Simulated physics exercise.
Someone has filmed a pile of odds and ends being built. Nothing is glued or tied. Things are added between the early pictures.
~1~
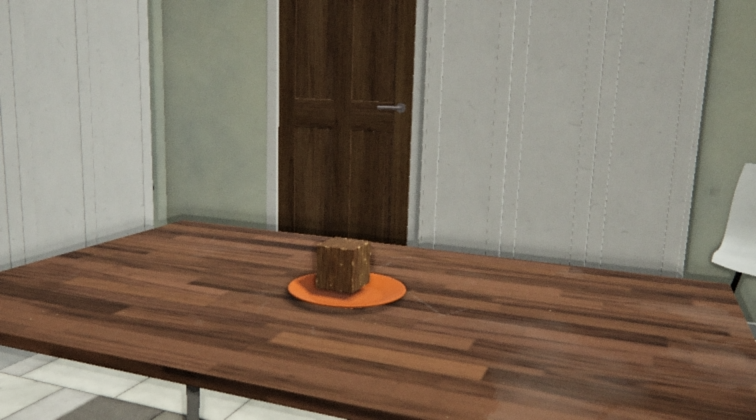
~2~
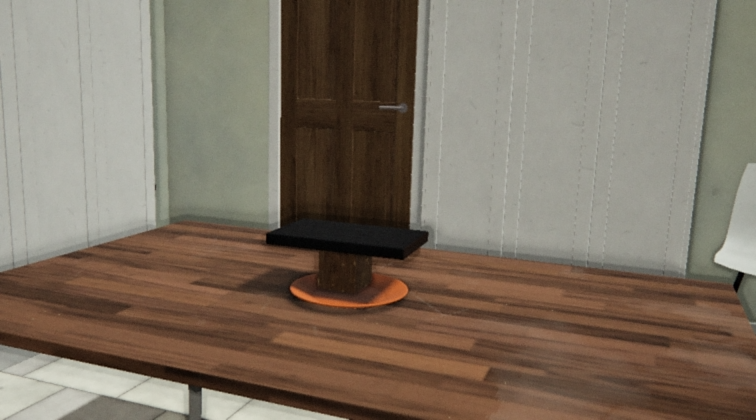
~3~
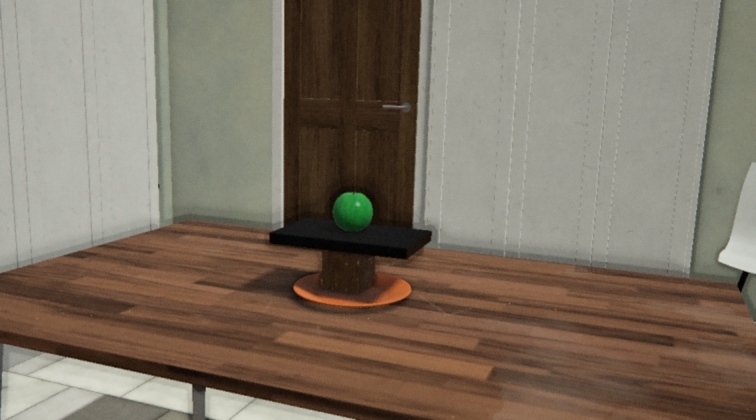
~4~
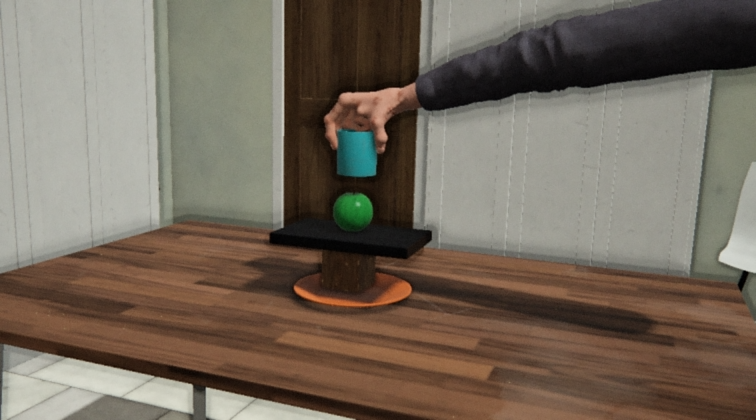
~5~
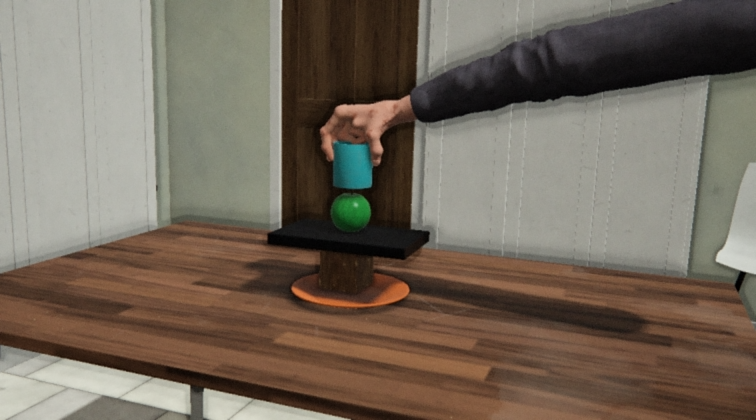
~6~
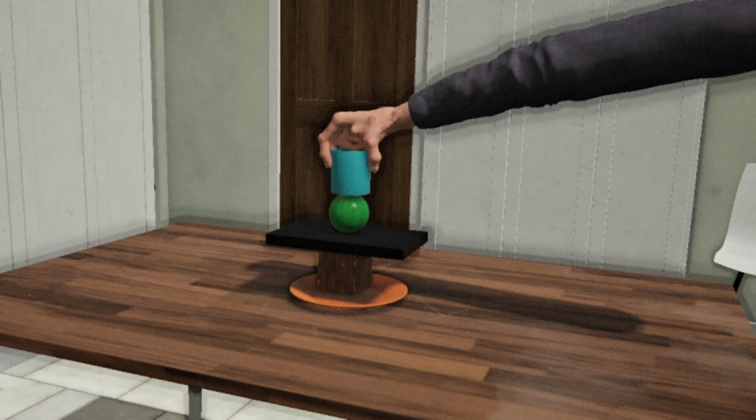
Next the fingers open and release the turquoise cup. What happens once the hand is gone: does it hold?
As it turns out, it comes apart.
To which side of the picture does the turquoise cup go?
To the right.
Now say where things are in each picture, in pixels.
The last thing is not in view yet; brown block (344, 264), in the first picture.
The last thing is not in view yet; orange plate (349, 292), in the second picture.
The last thing is not in view yet; brown block (349, 264), in the third picture.
On its way; turquoise cup (357, 152); orange plate (353, 292), in the fourth picture.
On its way; turquoise cup (353, 164); brown block (347, 264), in the fifth picture.
Set down, still held; turquoise cup (351, 171); orange plate (349, 293), in the sixth picture.
Then, 0.70 s after the last picture, turquoise cup now fallen.
Then, 1.10 s after the last picture, things are still on the move.
At rest, fallen, turquoise cup; the other 4 in place. Seen from the same camera at the end, turquoise cup near (421, 281). The pile gives way.
